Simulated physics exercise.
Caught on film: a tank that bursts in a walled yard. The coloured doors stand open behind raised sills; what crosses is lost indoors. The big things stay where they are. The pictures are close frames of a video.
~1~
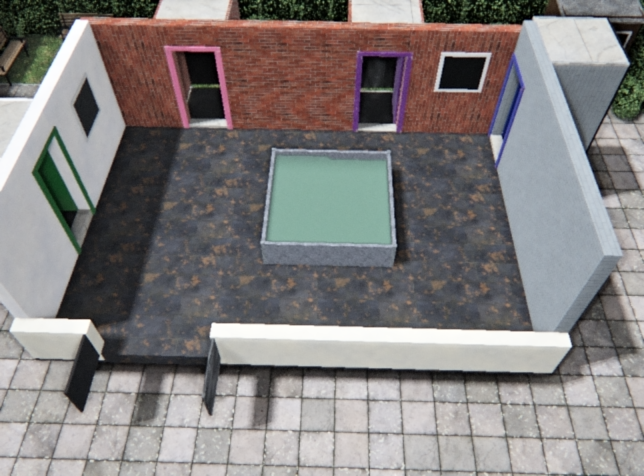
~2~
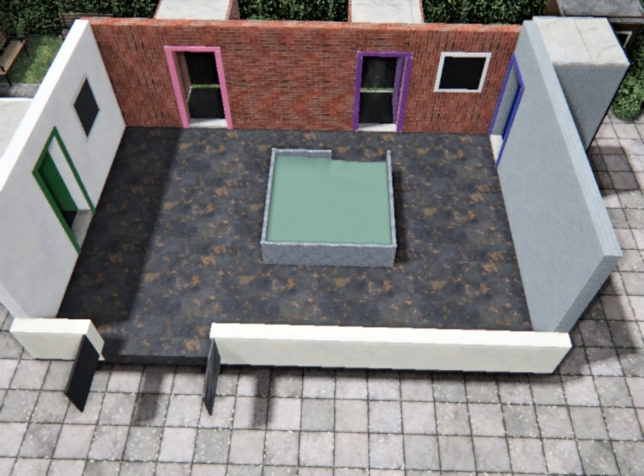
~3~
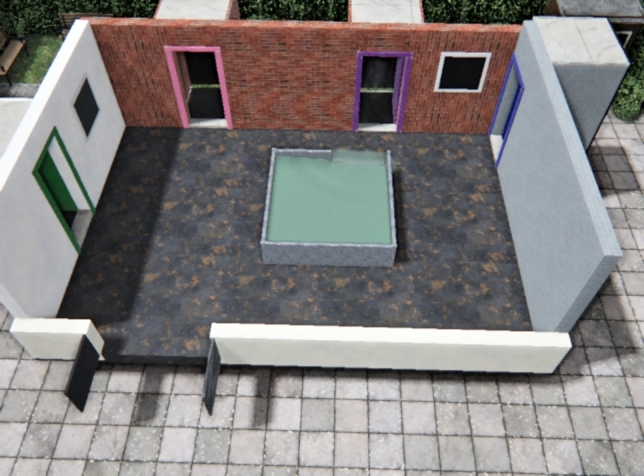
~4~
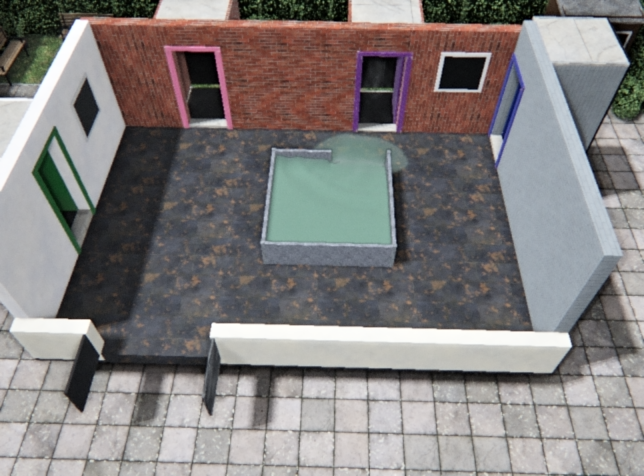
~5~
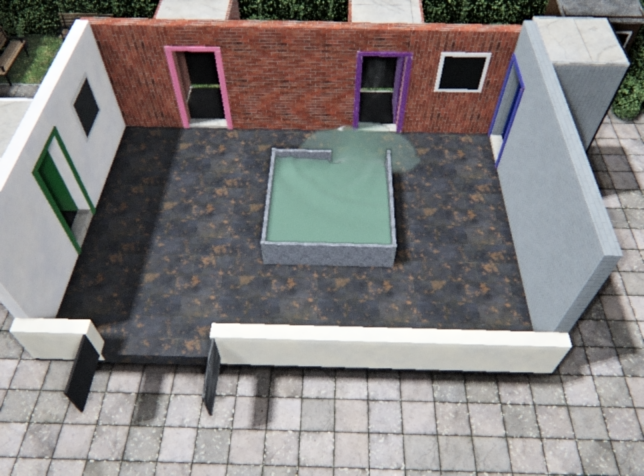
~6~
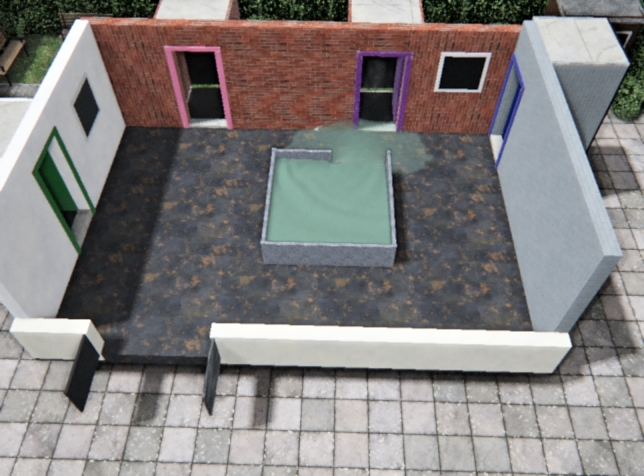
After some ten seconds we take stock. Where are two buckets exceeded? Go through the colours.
One by one: The blue door takes more than that; the green door stays under that; the purple door takes more than that; the pink door stays under that.
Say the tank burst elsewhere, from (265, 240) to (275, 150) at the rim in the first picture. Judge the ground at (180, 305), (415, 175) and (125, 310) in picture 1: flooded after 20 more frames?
As listed: Wet, free of water, awash.
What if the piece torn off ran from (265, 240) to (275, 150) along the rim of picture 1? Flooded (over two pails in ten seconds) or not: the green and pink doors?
The green door lets more in; the pink door passes that mark.
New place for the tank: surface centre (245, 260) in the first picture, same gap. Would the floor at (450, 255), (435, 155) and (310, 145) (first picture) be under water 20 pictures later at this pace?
As listed: Clear, wet, awash.
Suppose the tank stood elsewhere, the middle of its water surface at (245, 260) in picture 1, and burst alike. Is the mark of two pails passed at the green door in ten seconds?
The green door is under.
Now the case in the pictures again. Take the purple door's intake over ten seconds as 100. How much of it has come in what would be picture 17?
Roughly 30 per cent.
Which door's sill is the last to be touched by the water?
The door marked green.
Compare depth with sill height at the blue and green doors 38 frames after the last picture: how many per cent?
About 150 and 30 per cent.
A moment on, water covers 10 % of the floor; the blue door not reached, the green door not reached, the purple door far over two buckets in, the pink door not reached.
Next, water covers 20 % of the floor; the blue door under two buckets in, the green door not reached, the purple door far over two buckets in, the pink door wet at the sill, nothing in.
Then, water covers 35 % of the floor; the blue door over two buckets in, the green door not reached, the purple door far over two buckets in, the pink door wet at the sill, nothing in.
Later, water covers 60 % of the floor; the blue door far over two buckets in, the green door wet at the sill, nothing in, the purple door far over two buckets in, the pink door wet at the sill, nothing in.
In the end, water covers 85 % of the floor; the blue door far over two buckets in, the green door wet at the sill, nothing in, the purple door far over two buckets in, the pink door wet at the sill, nothing in.
